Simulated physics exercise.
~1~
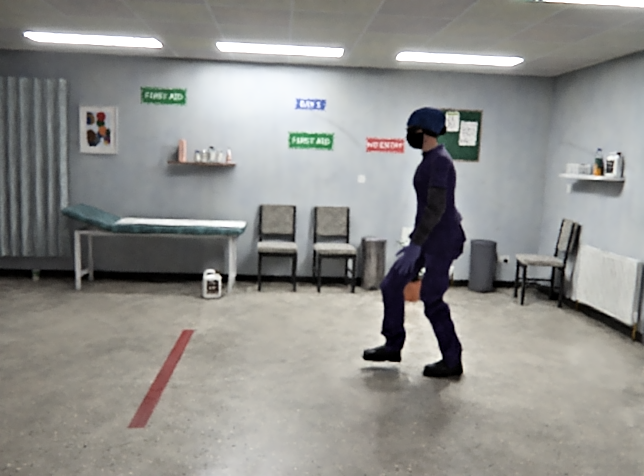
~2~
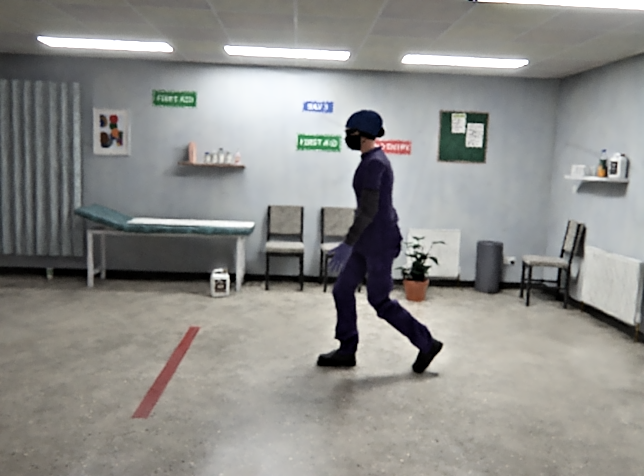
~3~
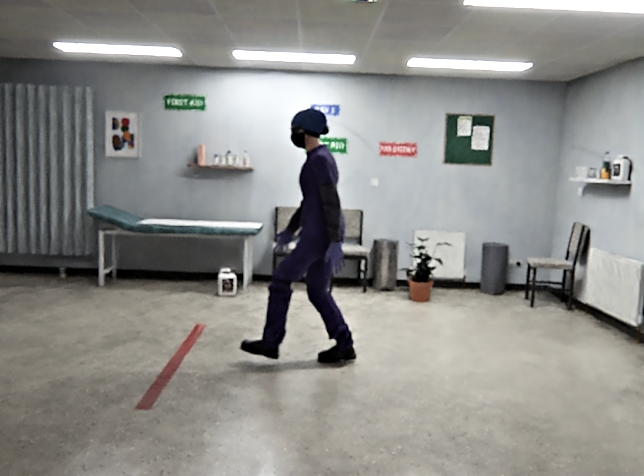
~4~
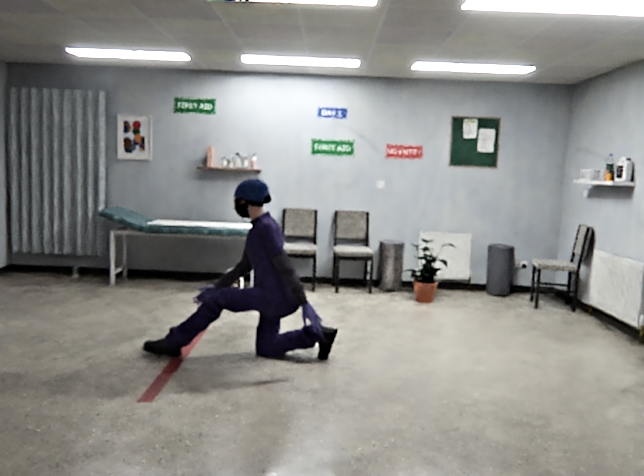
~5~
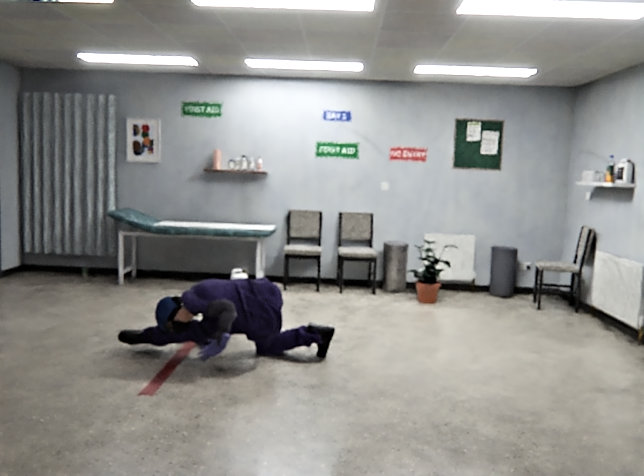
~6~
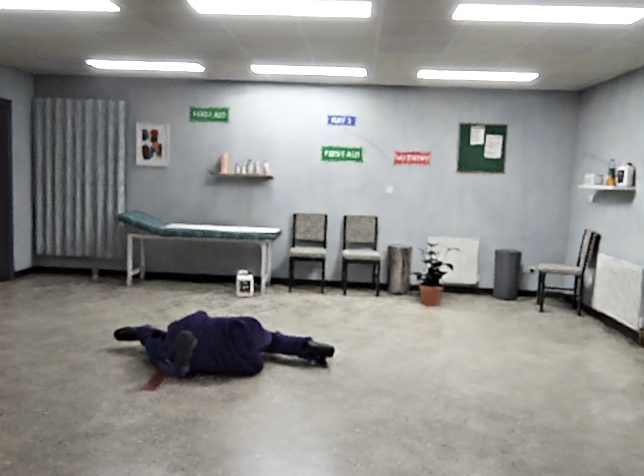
The clip opens in a grey first-aid room, where a figure in dark purple clothing, a dark cap and a face covering strides left with empty hands toward a strip of red tape on the floor. The view drifts slightly sideways as the walker passes the chairs. Near the tape, the person sinks into a deep lunge, the front leg reaching across the strip and the back knee dropping to the floor. The torso then folds forward and the head drops low. Finally the figure lies slumped on the floor, chest and hips short of the tape, on its right side.
